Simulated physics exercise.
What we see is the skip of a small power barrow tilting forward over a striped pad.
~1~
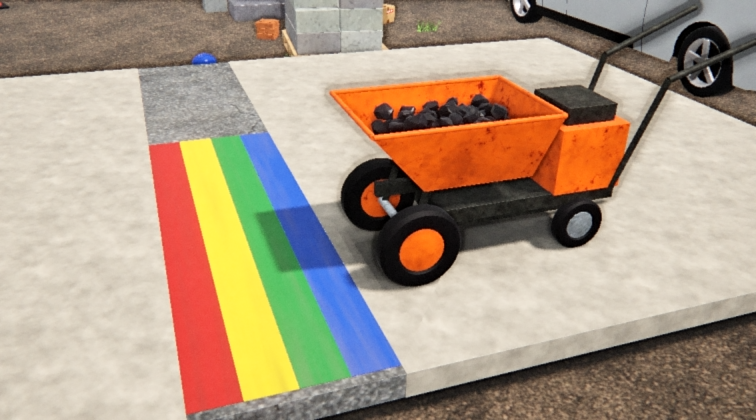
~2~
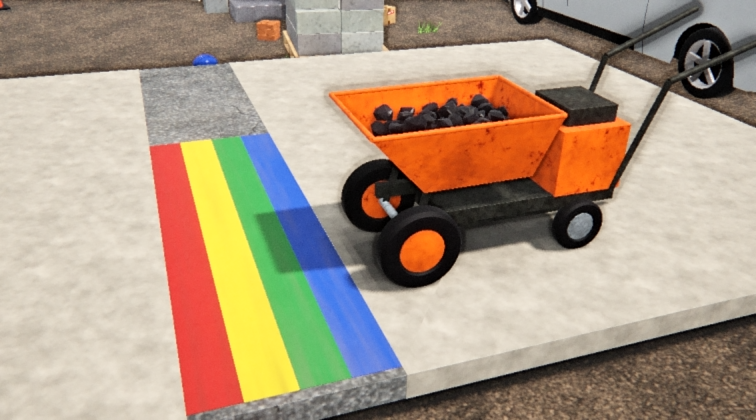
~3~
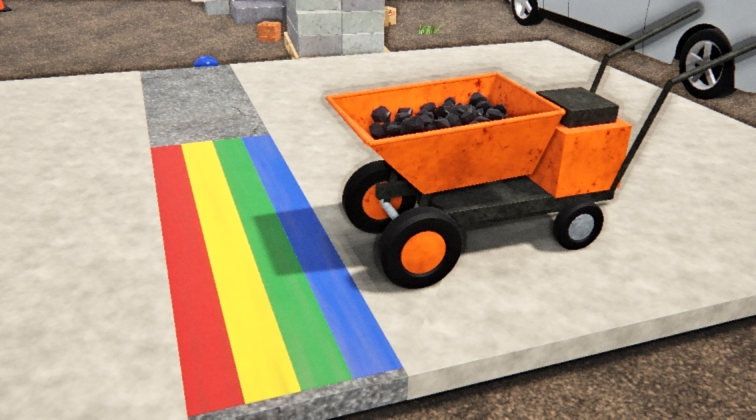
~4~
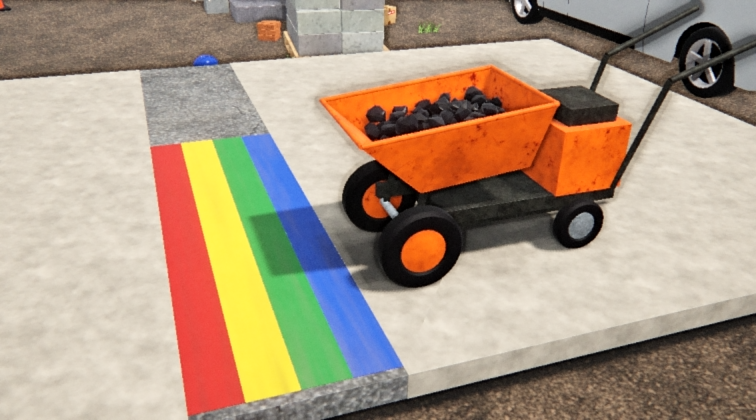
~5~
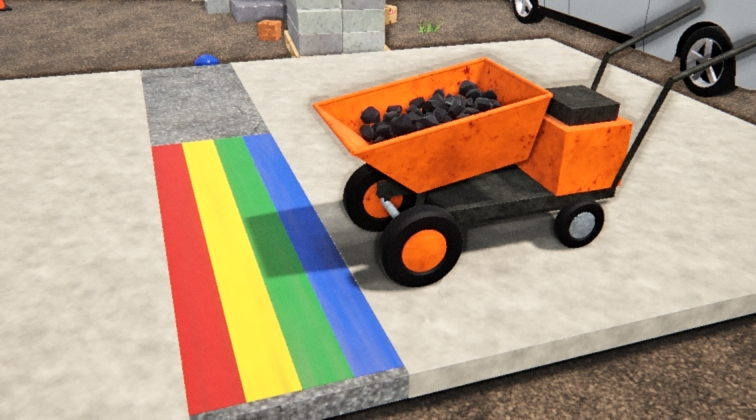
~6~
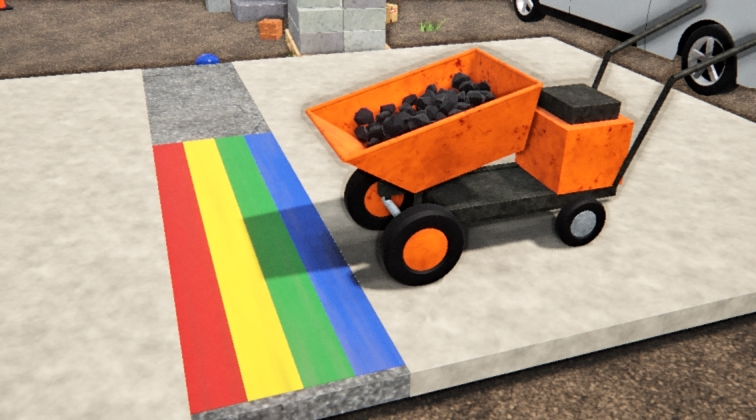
The video shows an orange power barrow loaded with black lumps of coal standing beside a pad striped red, yellow, green and blue. Its skip stays level at first, then tilts gradually forward to the left while the wheels stay still.
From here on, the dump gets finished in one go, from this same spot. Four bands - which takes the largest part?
Largest part: The yellow band.
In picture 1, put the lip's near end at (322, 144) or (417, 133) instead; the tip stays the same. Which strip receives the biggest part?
That red strip, then the green strip.
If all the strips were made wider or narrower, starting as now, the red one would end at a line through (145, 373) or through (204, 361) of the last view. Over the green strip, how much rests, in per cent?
I'd say about 30 % for the first and about 10 % for the second.
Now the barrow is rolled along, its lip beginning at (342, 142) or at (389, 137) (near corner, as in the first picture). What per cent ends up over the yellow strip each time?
It works out to 20 per cent in the first case and 30 per cent in the second.
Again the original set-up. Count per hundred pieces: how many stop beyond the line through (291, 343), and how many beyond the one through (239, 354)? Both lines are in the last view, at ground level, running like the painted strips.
First roughly 60 percent, then 30 percent.
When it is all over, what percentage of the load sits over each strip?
Percentages: Blue 0, green 10, yellow 40, red 20.
Soon after the last picture, skip tipped steeply; all in the skip.
A little later, skip tipped steeply; most in the skip; a stray few over the green strip; a small part over the yellow strip.
Later still, skip tipped right over; about a quarter in the skip; a small part over the green strip; about a third over the yellow strip; about a quarter over the red strip; a small part off the paint.
At rest, skip tipped right over; about a quarter in the skip; a stray few over the blue strip; a small part over the green strip; about a third over the yellow strip; about a quarter over the red strip; a small part off the paint.
